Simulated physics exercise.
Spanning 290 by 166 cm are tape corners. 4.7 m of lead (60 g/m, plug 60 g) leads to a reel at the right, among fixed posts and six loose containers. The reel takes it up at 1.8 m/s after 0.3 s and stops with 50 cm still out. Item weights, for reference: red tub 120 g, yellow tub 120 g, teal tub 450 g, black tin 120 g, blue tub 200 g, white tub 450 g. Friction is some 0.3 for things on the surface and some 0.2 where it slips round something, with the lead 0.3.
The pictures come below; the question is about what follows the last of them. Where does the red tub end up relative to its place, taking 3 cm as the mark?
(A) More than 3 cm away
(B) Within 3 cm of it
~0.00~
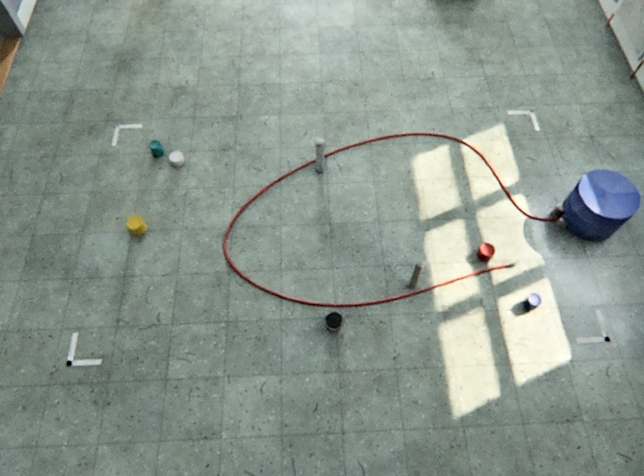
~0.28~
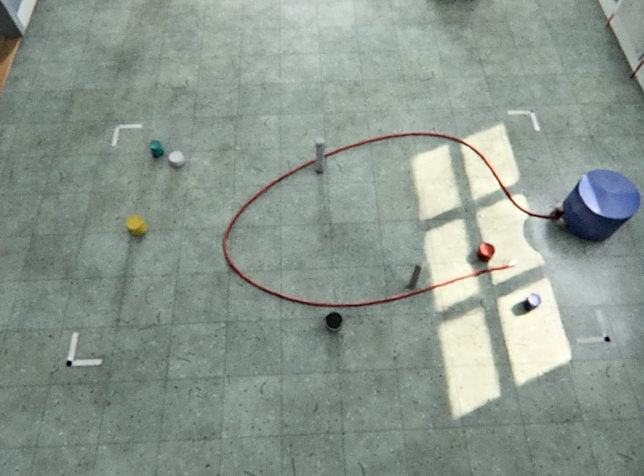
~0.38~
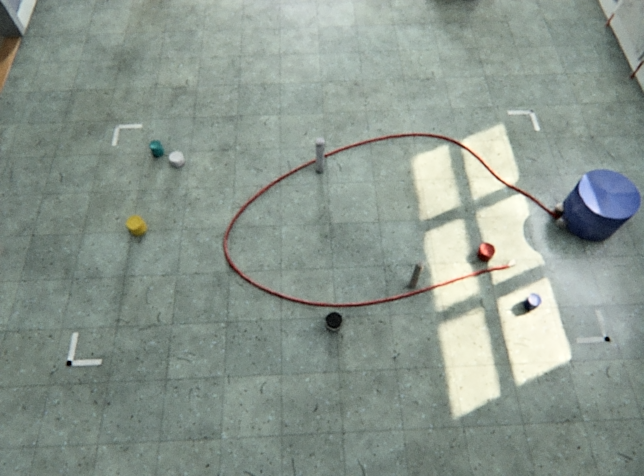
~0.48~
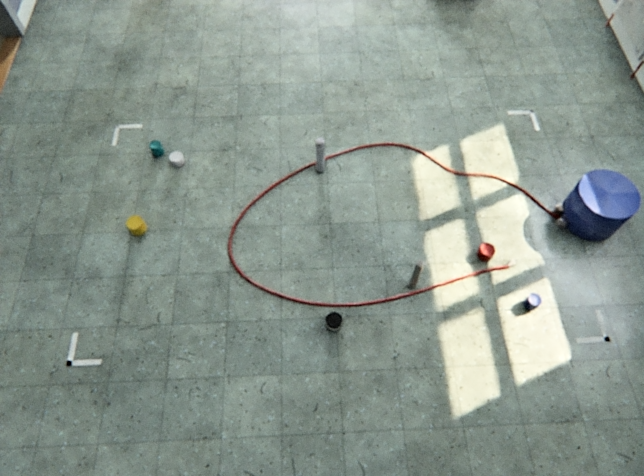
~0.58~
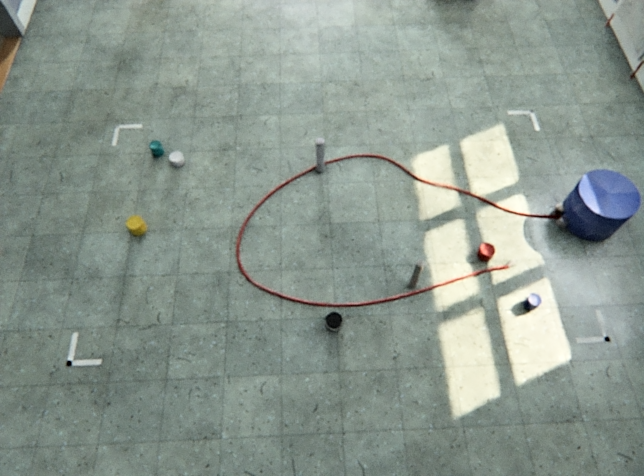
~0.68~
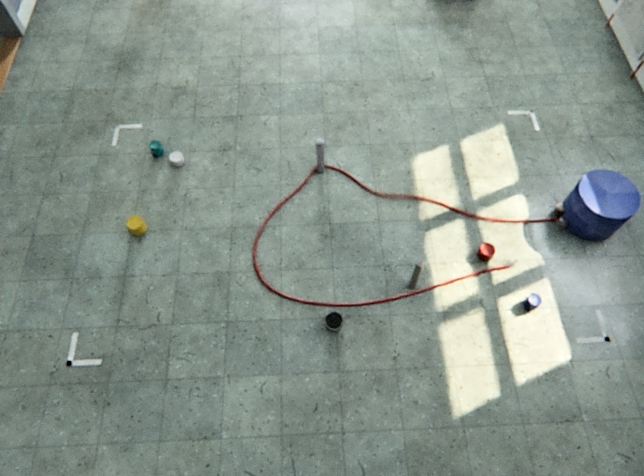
The answer is B.
By 1.2 s, plug at (452, 279); nothing else has moved.
By 1.8 s, plug at (279, 177); black tin 20 cm off its start.
By 2.4 s, plug at (586, 108); black tin 20 cm off its start at (300, 335).
By 2.9 s, plug at (611, 229); black tin 20 cm off its start.
By 3.7 s, plug at (621, 254); red tub 0 cm off its start at (488, 249), black tin 20 cm off its start at (300, 335).
